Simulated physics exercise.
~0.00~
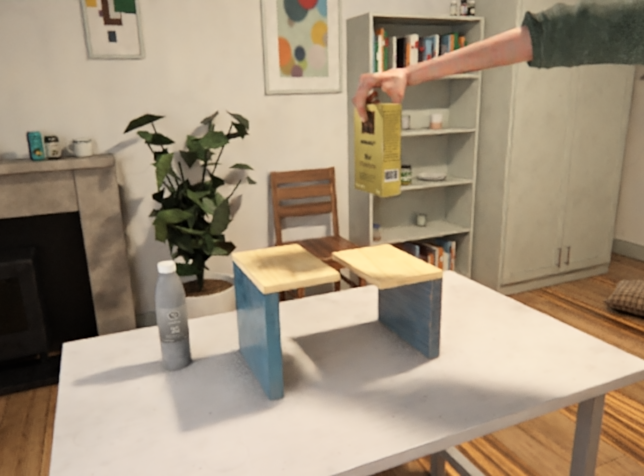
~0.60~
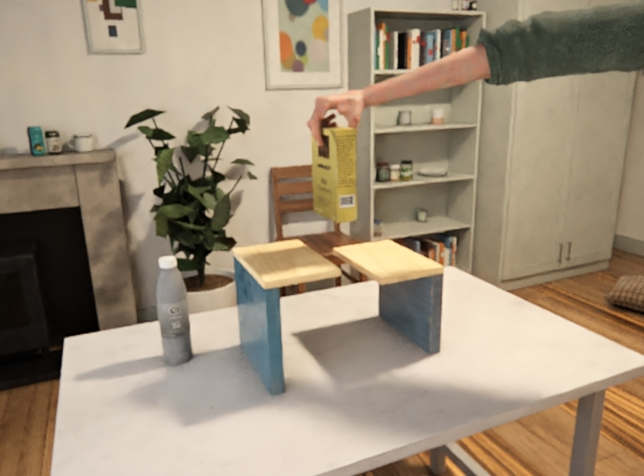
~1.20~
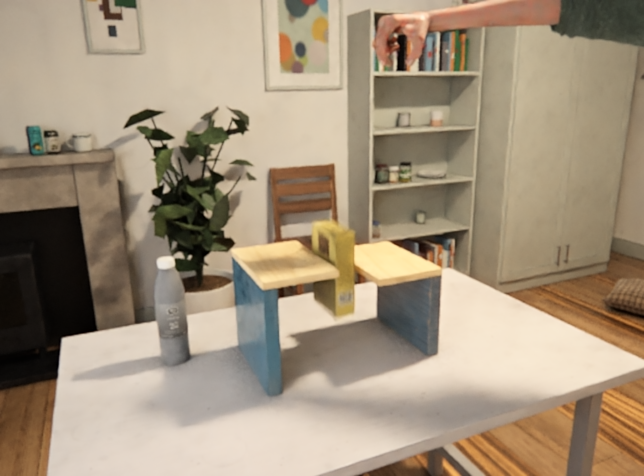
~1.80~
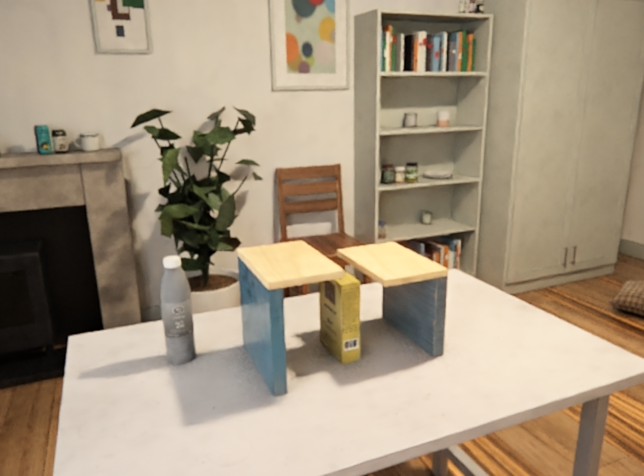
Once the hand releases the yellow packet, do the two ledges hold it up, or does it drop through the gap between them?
It drops through the gap. The packet passes between the ledges and ends up standing upright on the table below.
